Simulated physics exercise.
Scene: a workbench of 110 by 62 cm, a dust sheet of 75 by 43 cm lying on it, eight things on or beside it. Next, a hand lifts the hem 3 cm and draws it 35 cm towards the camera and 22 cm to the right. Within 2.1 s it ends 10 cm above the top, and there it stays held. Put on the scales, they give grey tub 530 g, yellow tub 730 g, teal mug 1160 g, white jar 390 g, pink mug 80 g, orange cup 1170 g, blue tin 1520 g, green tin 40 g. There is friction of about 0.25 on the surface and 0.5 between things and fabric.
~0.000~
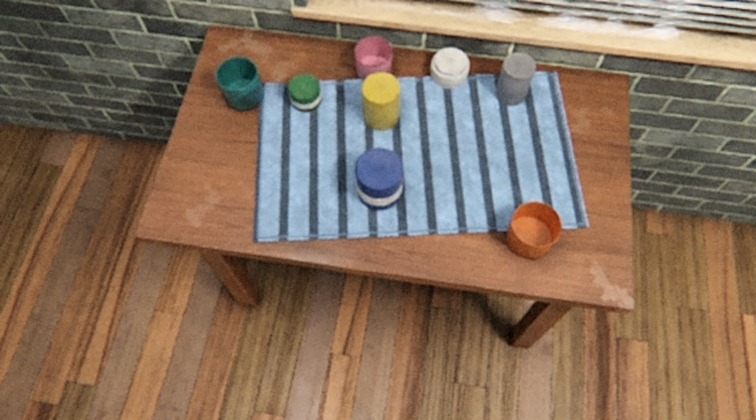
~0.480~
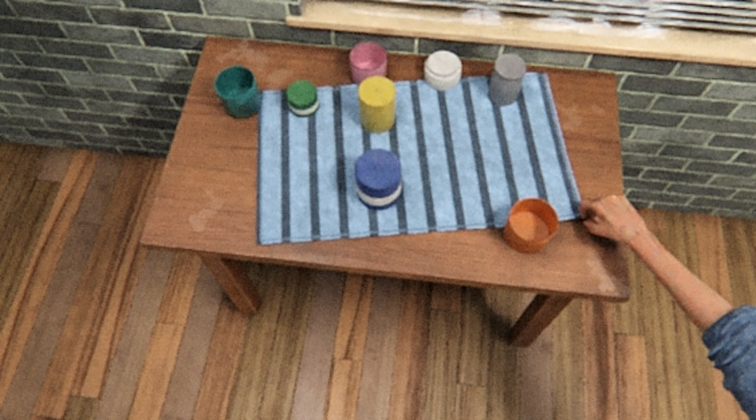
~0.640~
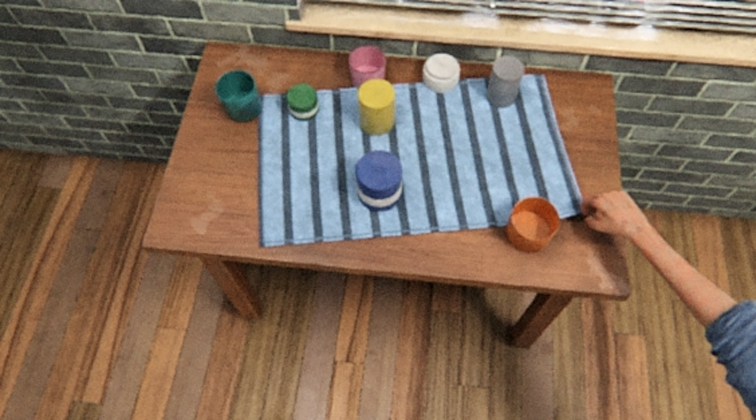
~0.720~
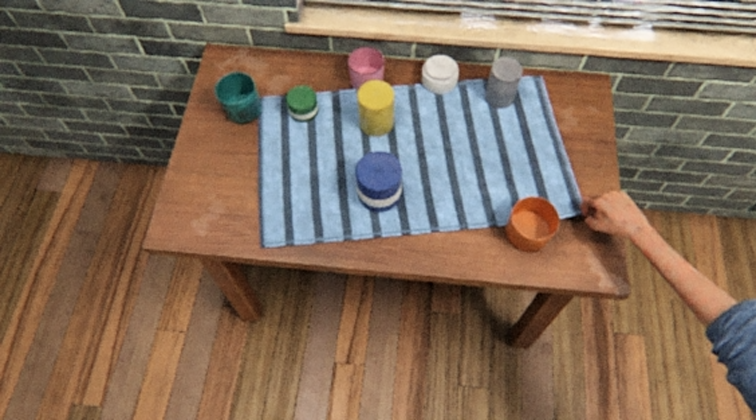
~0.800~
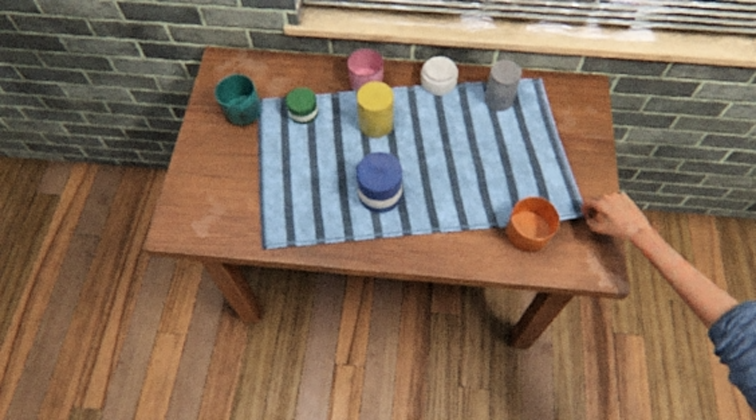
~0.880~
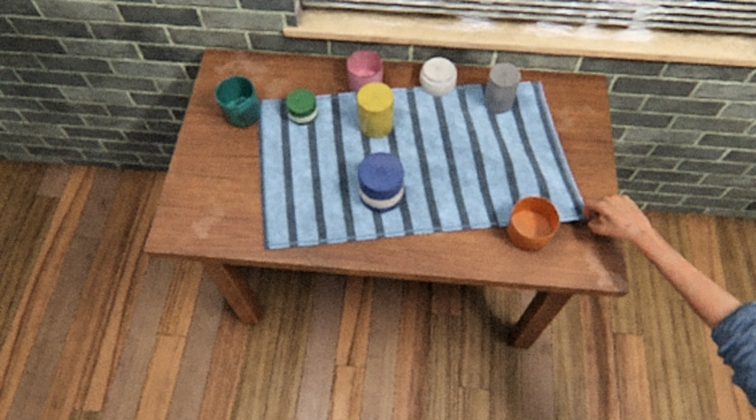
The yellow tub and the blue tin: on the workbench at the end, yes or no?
Yellow tub: Yes. Blue tin: Yes.
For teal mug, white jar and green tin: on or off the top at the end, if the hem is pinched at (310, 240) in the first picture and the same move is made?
Note - teal mug: Still on top; white jar: Still on top; green tin: Off the top.
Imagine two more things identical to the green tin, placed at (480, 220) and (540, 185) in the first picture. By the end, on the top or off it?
Going through them in turn, one leaves the top and then one leaves the top.
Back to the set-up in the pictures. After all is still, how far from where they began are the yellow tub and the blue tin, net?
Roughly: Yellow tub 45 cm; blue tin 35 cm.
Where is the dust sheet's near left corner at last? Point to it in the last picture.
(366, 264).
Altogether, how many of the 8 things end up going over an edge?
Counted result: 2.
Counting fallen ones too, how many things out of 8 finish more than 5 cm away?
All told, 5.
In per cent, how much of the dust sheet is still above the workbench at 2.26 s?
Some 70 in a hundred.
After 1.3 s, 100 % of the dust sheet is still over the top; yellow tub 10 cm off its start, blue tin 8 cm off its start, grey tub 13 cm off its start.
After 1.8 s, 90 % of the dust sheet is still over the top; yellow tub 24 cm off its start, blue tin 19 cm off its start, grey tub lifted 8 cm.
After 2.3 s, 70 % of the dust sheet is still over the top; yellow tub 37 cm off its start at (514, 163), blue tin 28 cm off its start at (493, 226), grey tub lifted 36 cm.
After 2.7 s, 60 % of the dust sheet is still over the top; yellow tub 43 cm off its start, blue tin 33 cm off its start, grey tub over the edge.
After 4.3 s, 60 % of the dust sheet is still over the top; yellow tub 43 cm off its start at (539, 178), blue tin 33 cm off its start at (513, 242), grey tub over the edge, orange cup over the edge.
